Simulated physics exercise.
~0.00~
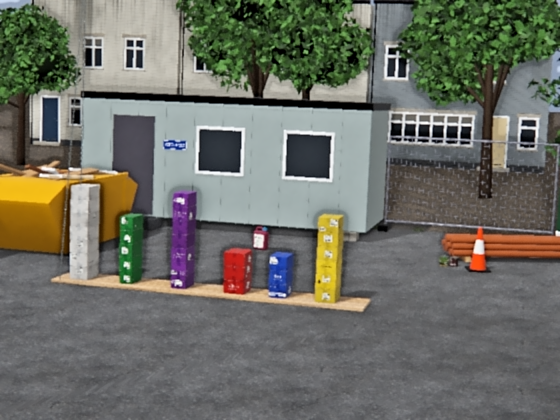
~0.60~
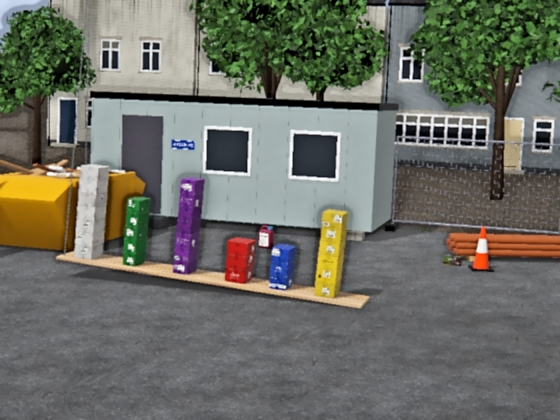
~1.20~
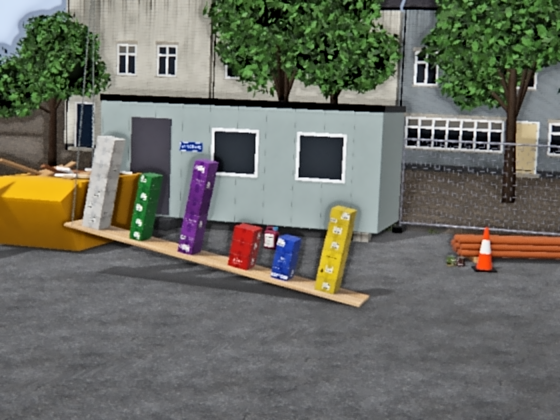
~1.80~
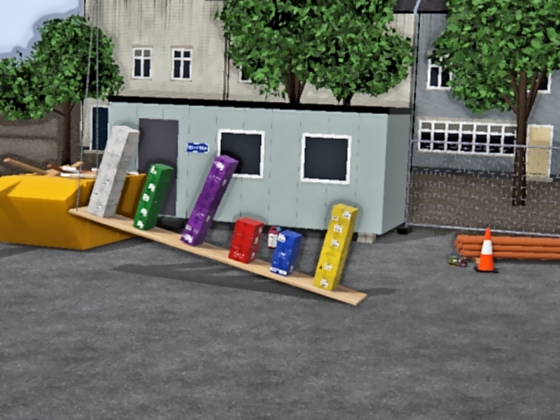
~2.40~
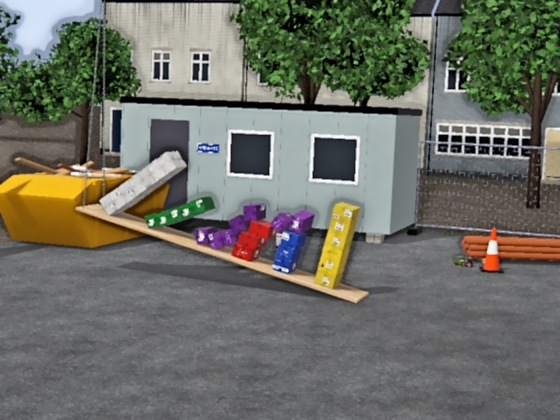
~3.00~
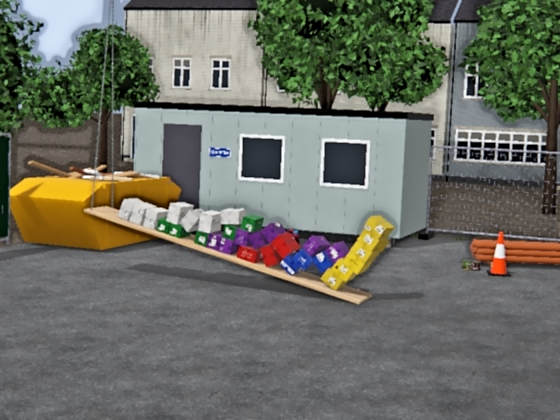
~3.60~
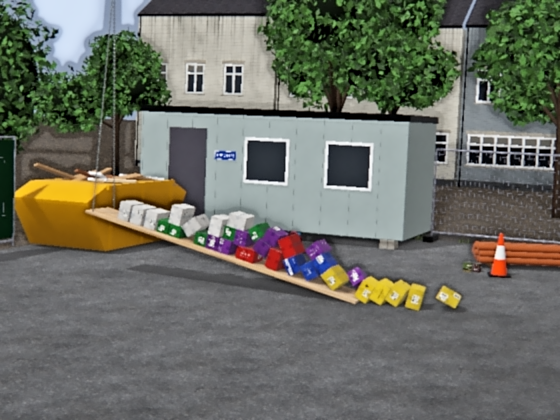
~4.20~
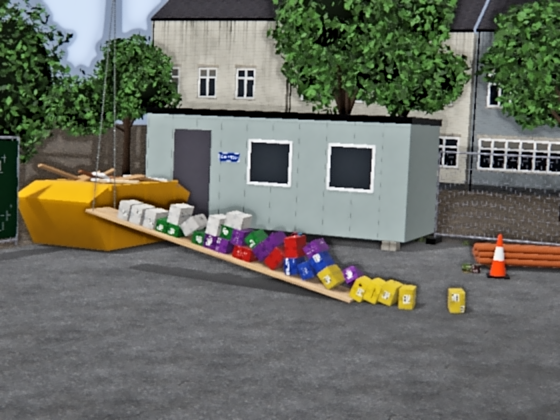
Board with six coloured stacks of blocks tilting up at its left end, the stacks toppling rightward into a jumbled heap, yellow blocks spilling onto the ground.
